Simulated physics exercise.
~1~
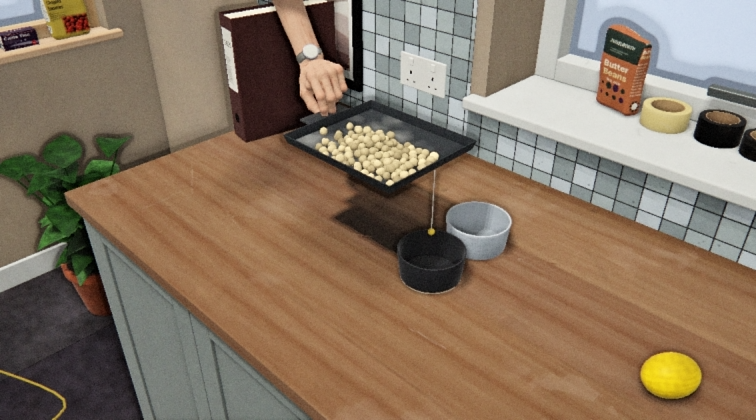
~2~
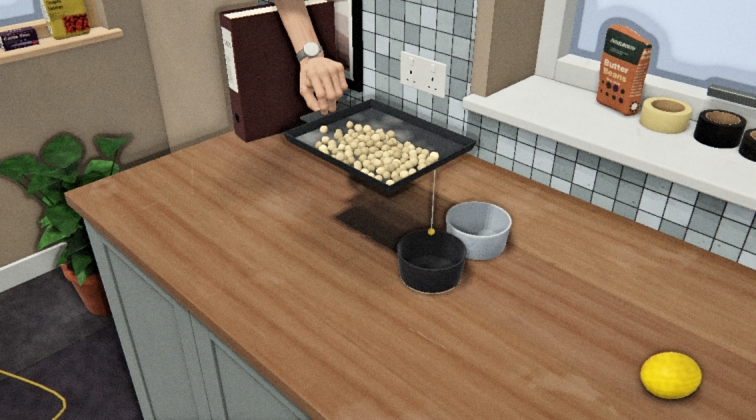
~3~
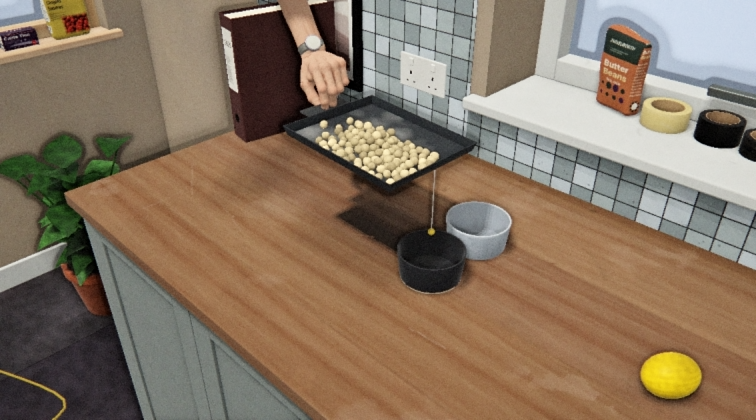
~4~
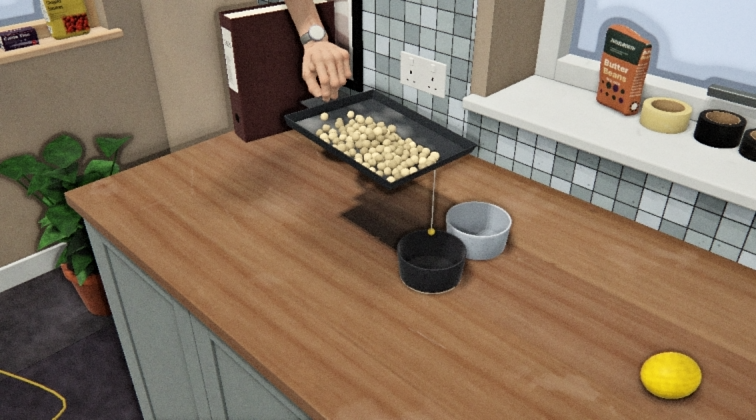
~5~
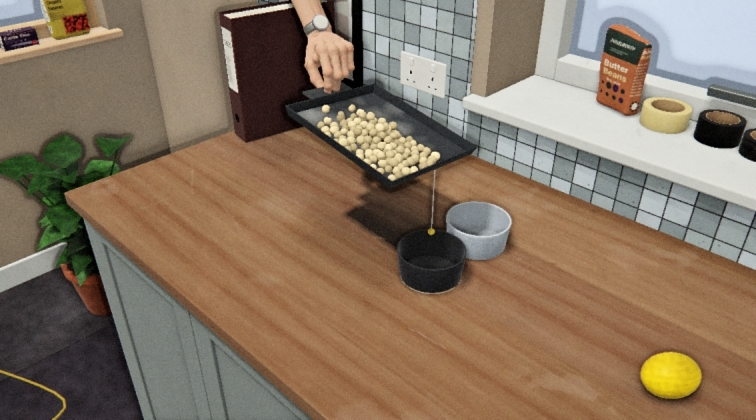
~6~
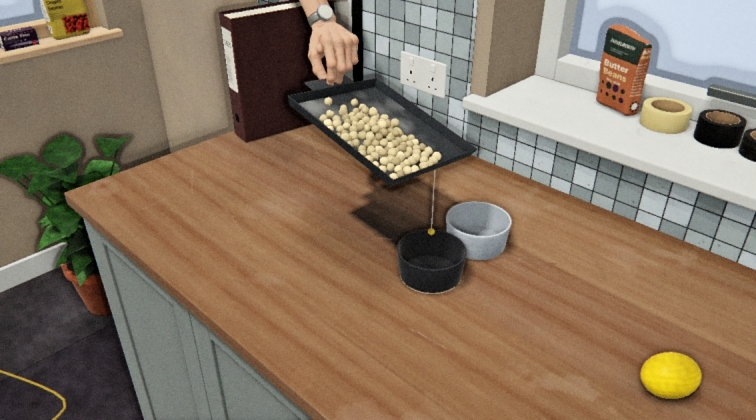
A dark tray of macadamia nuts, gripped at its far end by a hand wearing a watch, gradually tilts toward its right corner above a black dish and a grey dish on a wooden counter, its far end rising slightly.
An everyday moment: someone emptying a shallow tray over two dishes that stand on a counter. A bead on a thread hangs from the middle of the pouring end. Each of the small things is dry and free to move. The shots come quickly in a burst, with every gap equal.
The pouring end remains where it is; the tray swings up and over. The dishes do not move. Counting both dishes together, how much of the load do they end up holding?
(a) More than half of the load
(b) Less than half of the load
The answer is a.
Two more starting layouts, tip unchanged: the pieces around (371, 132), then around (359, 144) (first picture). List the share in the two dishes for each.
Close to 80 in a hundred, then close to 90 in a hundred.
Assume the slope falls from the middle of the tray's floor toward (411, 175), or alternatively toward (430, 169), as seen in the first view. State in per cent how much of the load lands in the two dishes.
In turn some 20 and 30 per cent.
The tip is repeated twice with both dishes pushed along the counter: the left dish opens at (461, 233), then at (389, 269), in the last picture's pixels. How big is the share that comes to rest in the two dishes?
60 per cent the first time, 30 per cent the second time.
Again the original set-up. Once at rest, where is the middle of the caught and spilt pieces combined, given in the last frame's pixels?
Around (478, 247), give or take.
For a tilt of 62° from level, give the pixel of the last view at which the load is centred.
Look about (436, 141) in the last picture.
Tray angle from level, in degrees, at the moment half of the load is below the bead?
The angle is roughly 110° at that point.
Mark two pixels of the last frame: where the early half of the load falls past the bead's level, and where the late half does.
The opening half passes (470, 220), the closing half (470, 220).
Soon, tray tipped steeply; most on the tray; a stray few in the left dish; a stray few in the right dish; a stray few outside both; a small part in the air.
A while on, tray tipped past a quarter turn; about half on the tray; a stray few in the left dish; a small part in the right dish; a small part outside both; about a third in the air.
Towards the end, tray tipped past a quarter turn; a small part in the left dish; about half in the right dish; about a third outside both; a stray few in the air.
Finally, tray tipped past a quarter turn; a small part in the left dish; about half in the right dish; about a third outside both; a stray few in the air.
